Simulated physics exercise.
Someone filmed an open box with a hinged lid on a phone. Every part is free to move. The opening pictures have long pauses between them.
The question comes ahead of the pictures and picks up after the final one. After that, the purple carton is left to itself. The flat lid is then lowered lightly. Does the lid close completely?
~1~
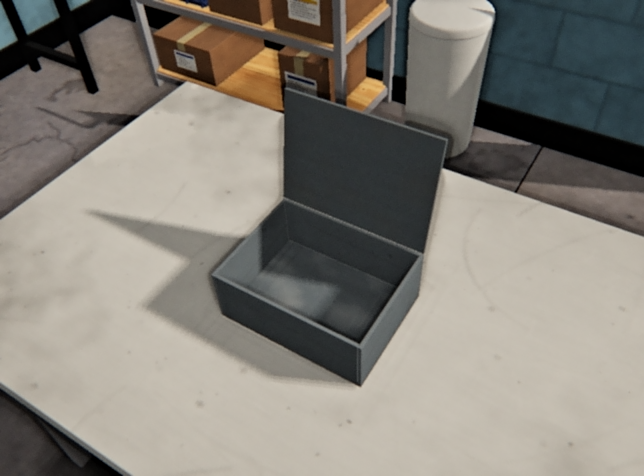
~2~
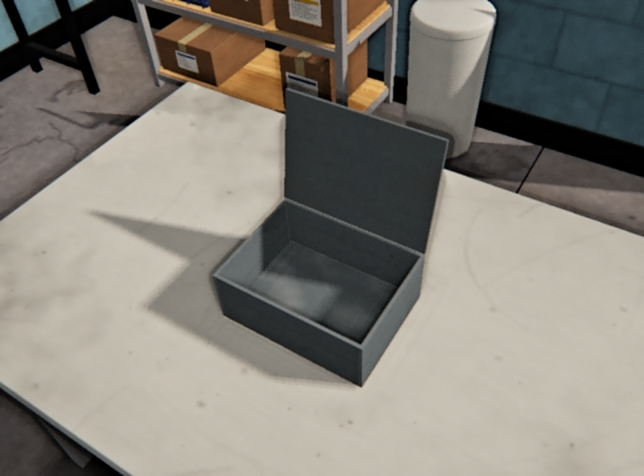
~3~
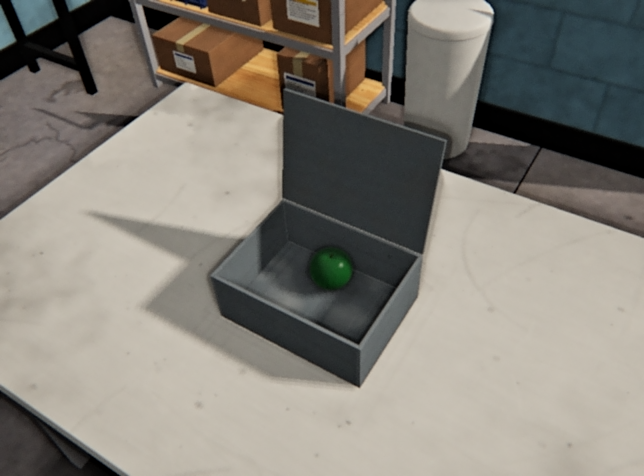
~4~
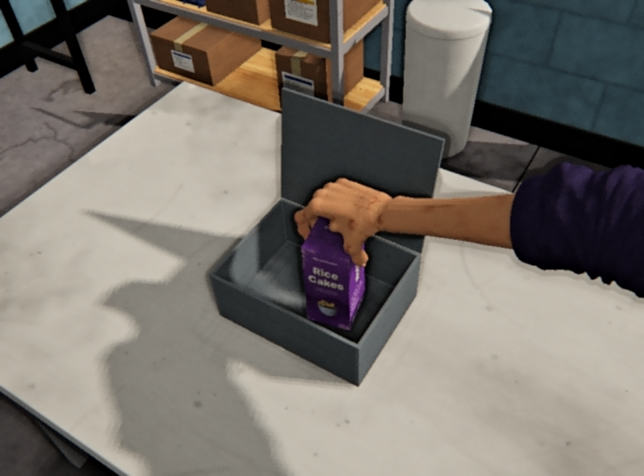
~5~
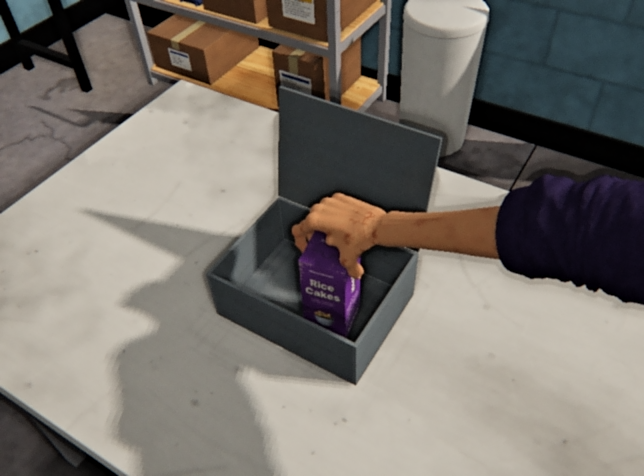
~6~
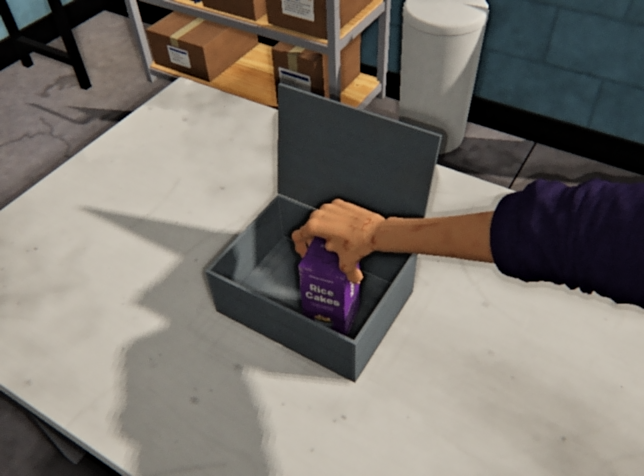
I predict it won't fully lower.
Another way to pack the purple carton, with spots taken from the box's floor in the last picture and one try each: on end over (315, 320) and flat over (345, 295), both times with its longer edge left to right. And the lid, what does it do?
The first attempt leaves the lid partly open, while the second leaves it fully closed.
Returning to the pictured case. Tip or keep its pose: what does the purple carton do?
As it turns out, the purple carton keeps its original angle.
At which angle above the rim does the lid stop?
About 40° above the rim.
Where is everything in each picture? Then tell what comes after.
In the first frame, the last thing is not in view yet.
In the second frame, the last thing is not in view yet.
In the third frame, the last thing is not in view yet; green apple (331, 269).
In the fourth frame, coming down; purple carton (335, 275).
In the fifth frame, coming down; purple carton (331, 286).
In the sixth frame, in place under the hand; purple carton (331, 290).
Then, 1.10 s past the last view, lid starting down.
Then, 1.50 s past the last view, lid 66° above the rim.
Then, 1.70 s past the last view, lid 46° above the rim.
Finally, lid 38° above the rim; both still in place. Final places as the last picture's camera would see them, purple carton near (331, 290).
